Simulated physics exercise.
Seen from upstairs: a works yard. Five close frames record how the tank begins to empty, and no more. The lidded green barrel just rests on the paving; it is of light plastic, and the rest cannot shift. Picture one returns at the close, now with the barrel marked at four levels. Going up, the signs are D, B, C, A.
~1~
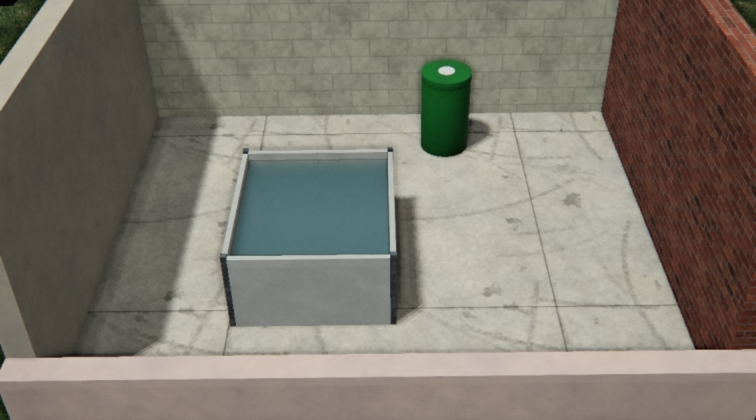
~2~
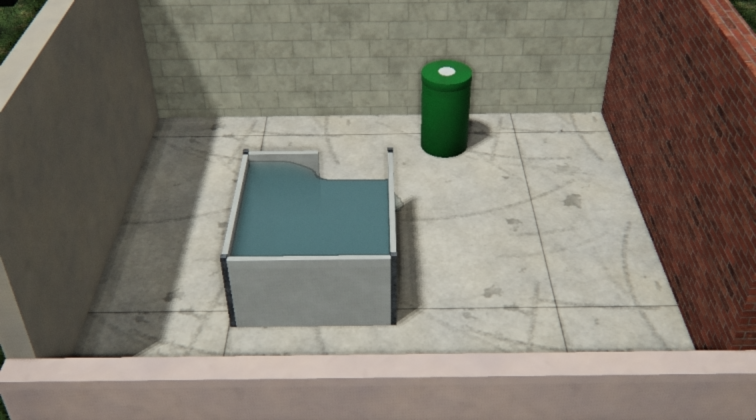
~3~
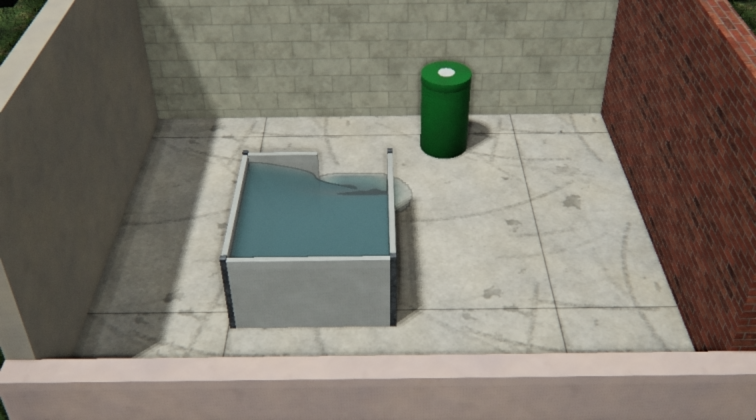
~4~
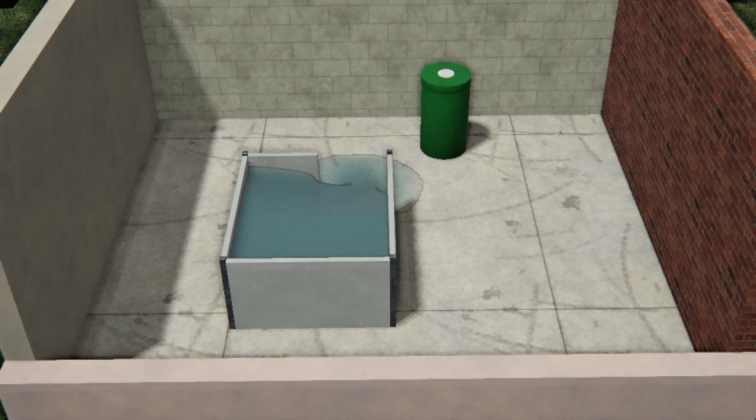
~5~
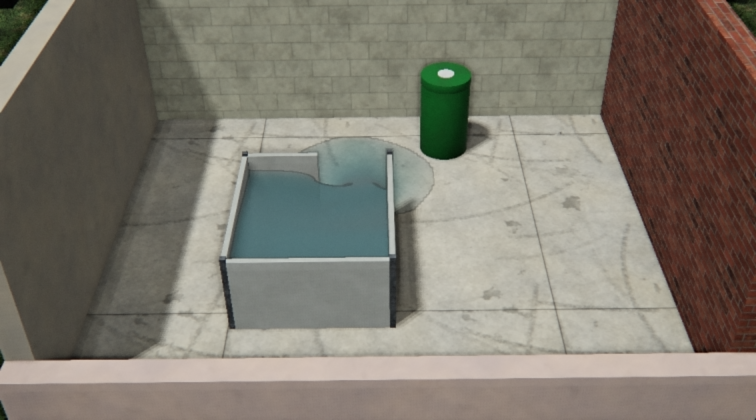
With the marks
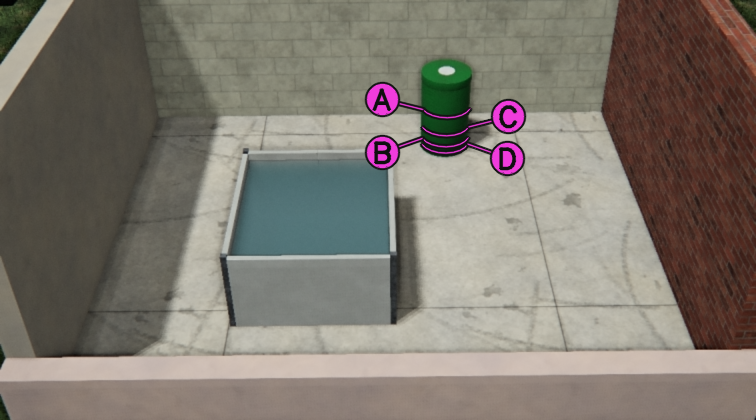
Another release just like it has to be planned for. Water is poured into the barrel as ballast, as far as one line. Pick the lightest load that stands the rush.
Line C just does it.
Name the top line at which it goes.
That is line B.
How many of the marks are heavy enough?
Two of them.
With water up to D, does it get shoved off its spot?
Yes, that goes wrong.
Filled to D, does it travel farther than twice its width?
Yes.
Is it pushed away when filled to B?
Yes.
On the marked copy, A at (447, 117); B at (446, 146); C at (446, 135); D at (446, 153); from the bottom up D, B, C, A.
With A, it does not move.
With B, it is pushed about 3 times its own width away.
With C, it does not move.
With D, it is pushed about 4 times its own width away.
